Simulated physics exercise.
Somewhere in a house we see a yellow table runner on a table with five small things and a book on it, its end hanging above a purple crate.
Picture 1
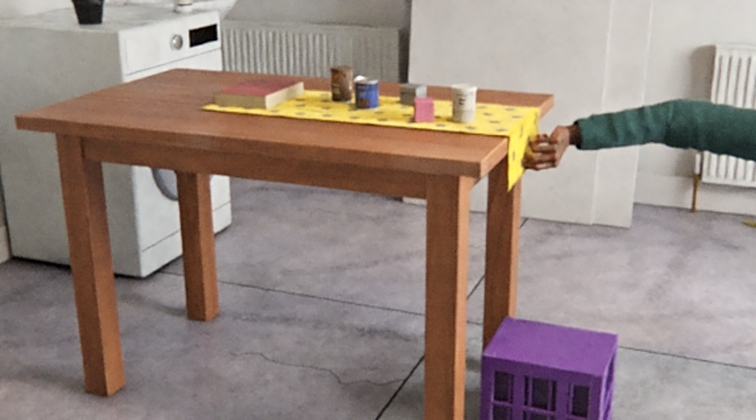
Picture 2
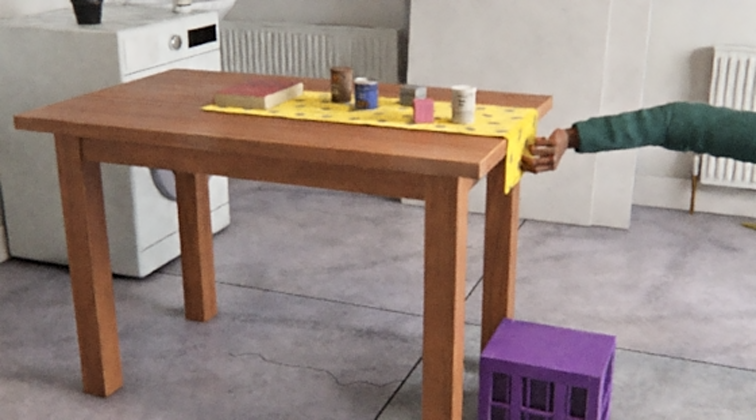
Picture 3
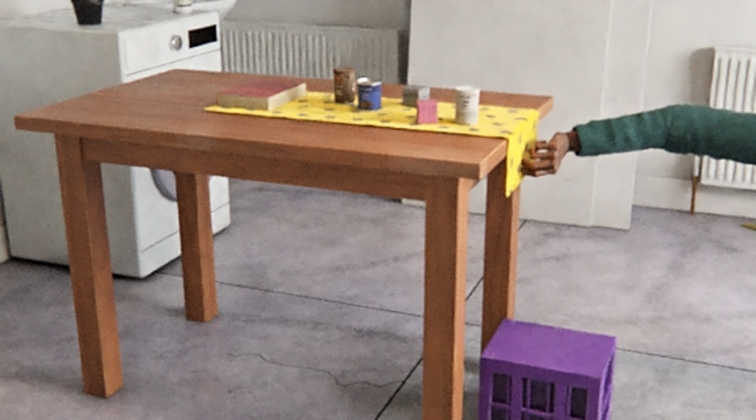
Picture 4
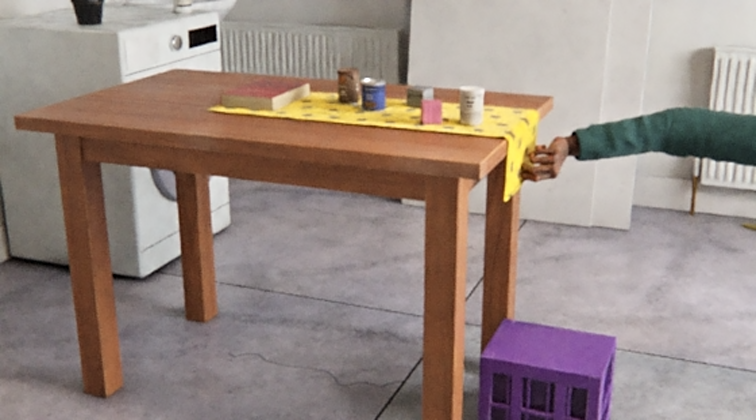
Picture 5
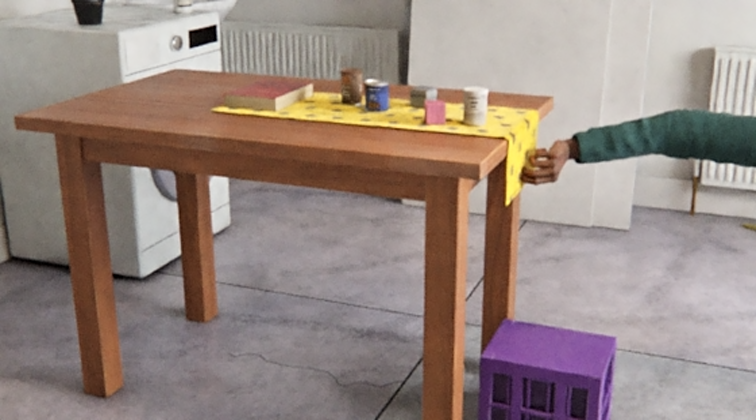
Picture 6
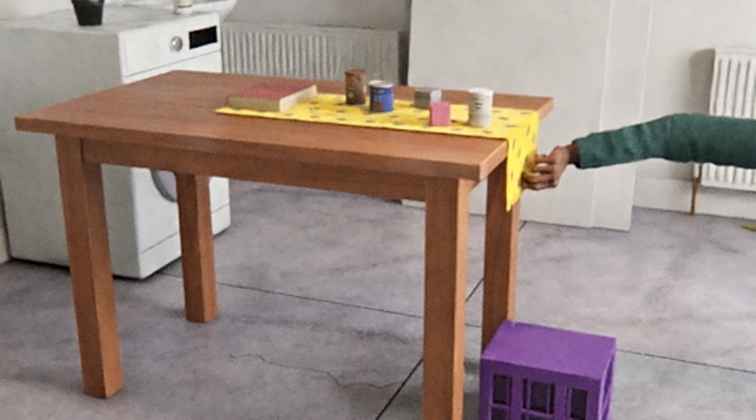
A hand slowly pulls a yellow table runner slightly right, carrying the small items with it.
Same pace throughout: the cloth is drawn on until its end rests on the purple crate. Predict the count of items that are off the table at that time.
The drop will claim four items.
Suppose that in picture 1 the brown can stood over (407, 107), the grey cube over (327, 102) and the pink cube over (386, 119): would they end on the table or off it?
Looking at each one, the brown can drops away, the grey cube remains in position and the pink cube drops away.
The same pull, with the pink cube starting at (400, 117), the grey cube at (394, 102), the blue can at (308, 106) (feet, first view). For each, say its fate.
As for the pink cube, it tips off; the grey cube tips off; the blue can stays where it is.
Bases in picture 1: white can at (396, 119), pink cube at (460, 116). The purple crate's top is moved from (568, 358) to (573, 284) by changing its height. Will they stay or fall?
So the white can stays there, and the pink cube leaves.
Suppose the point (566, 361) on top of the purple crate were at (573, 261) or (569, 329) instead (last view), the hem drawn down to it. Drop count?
Counts: 1 / 3.
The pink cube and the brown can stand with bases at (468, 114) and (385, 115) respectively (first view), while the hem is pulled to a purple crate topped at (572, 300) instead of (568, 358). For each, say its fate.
Outcome: Pink cube is gone; brown can keeps its perch.
A little later, hem near (521, 247); white can gone.
Next, hem near (520, 305); white can, pink cube and grey cube gone.
Later still, hem on the crate; white can, pink cube, grey cube and blue can gone.
When it is over, hem on the crate; white can, pink cube, grey cube and blue can gone. The count of fallen things is four.
